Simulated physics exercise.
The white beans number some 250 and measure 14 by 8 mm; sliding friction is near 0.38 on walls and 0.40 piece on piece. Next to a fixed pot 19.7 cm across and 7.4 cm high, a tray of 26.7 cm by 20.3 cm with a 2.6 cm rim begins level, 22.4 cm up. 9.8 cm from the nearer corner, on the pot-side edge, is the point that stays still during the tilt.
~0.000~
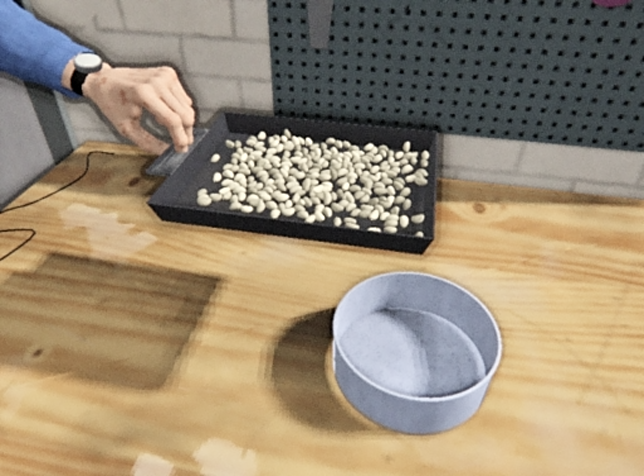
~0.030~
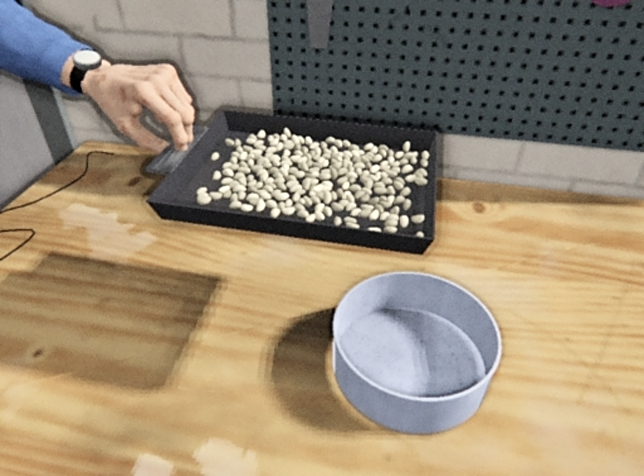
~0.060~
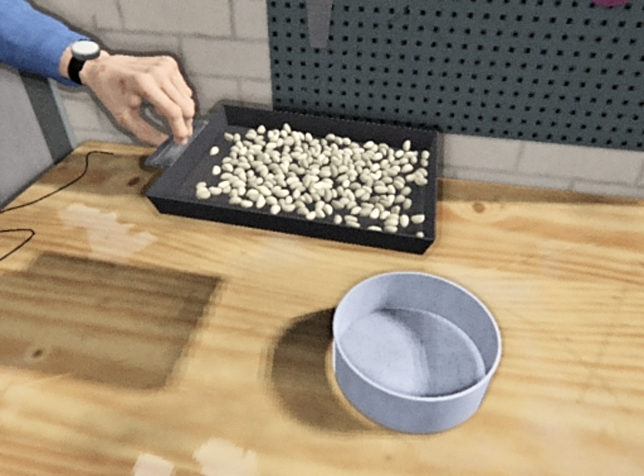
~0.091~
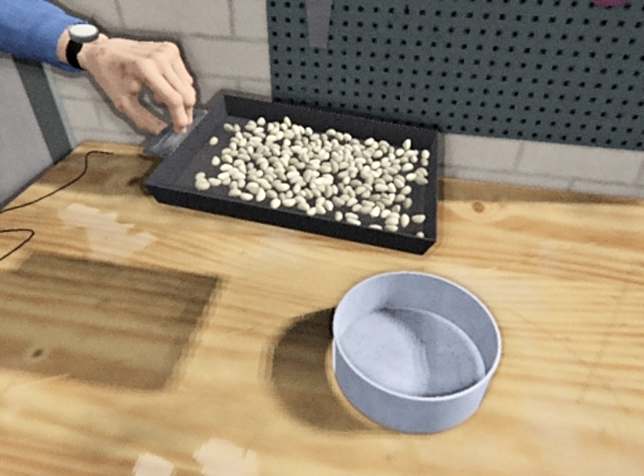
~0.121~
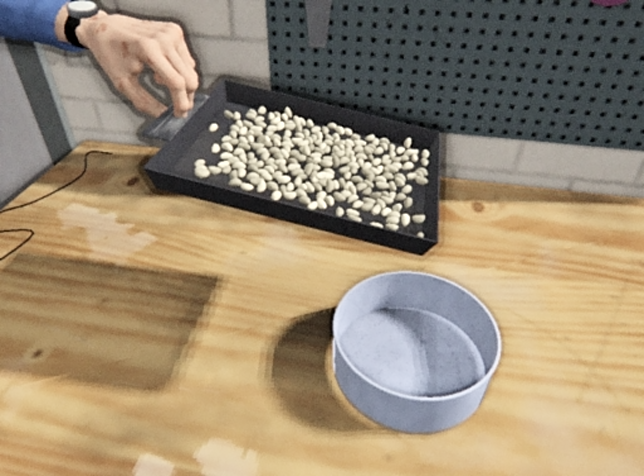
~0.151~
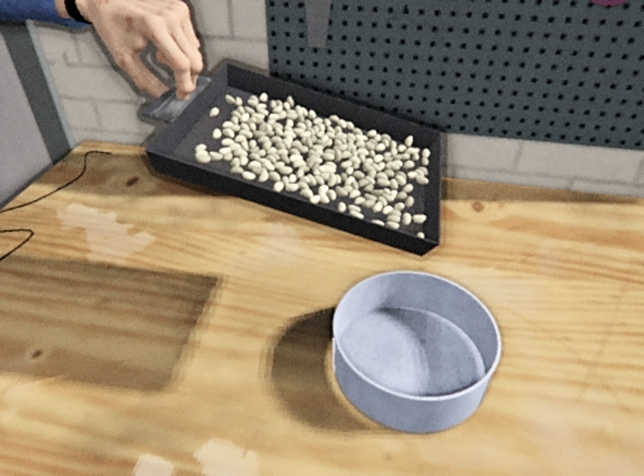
A hand in a blue sleeve held the left end of a black tray of white beans and slowly lifted it, tilting the tray down toward the right, while a round grey pot sat still.
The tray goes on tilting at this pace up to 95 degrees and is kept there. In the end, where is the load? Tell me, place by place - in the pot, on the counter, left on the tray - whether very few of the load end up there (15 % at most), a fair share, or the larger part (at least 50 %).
Pot - a fair share, counter - the larger part, tray - very few.
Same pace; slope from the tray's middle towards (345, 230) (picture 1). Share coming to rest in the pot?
That would be close to 90 per cent.
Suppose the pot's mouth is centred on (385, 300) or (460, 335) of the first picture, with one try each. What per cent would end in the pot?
About 10 and 65 per cent.
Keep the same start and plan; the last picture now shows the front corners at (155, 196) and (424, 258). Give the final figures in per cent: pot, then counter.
Pot 80; counter 20.
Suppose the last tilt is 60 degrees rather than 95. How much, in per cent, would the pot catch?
I'd put it at close to 20 per cent.
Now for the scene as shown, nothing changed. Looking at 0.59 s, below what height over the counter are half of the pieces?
The halfway mark sits at about 24 cm.
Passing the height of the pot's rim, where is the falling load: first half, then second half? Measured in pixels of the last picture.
Near (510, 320) at first, near (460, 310) afterwards.
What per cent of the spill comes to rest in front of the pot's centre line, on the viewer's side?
Some 20 per cent.
After 0.42 s, tilt 55 degrees; the tray holds 100 %, the pot 0 %.
After 0.59 s, tilt 81 degrees; the tray holds 85 %, the pot 0 %.
After 0.89 s, tilt 95 degrees; the tray holds 5 %, the pot 30 %.
At rest (2.4 s), pot 45 %, counter 55 %, tray 0 %.
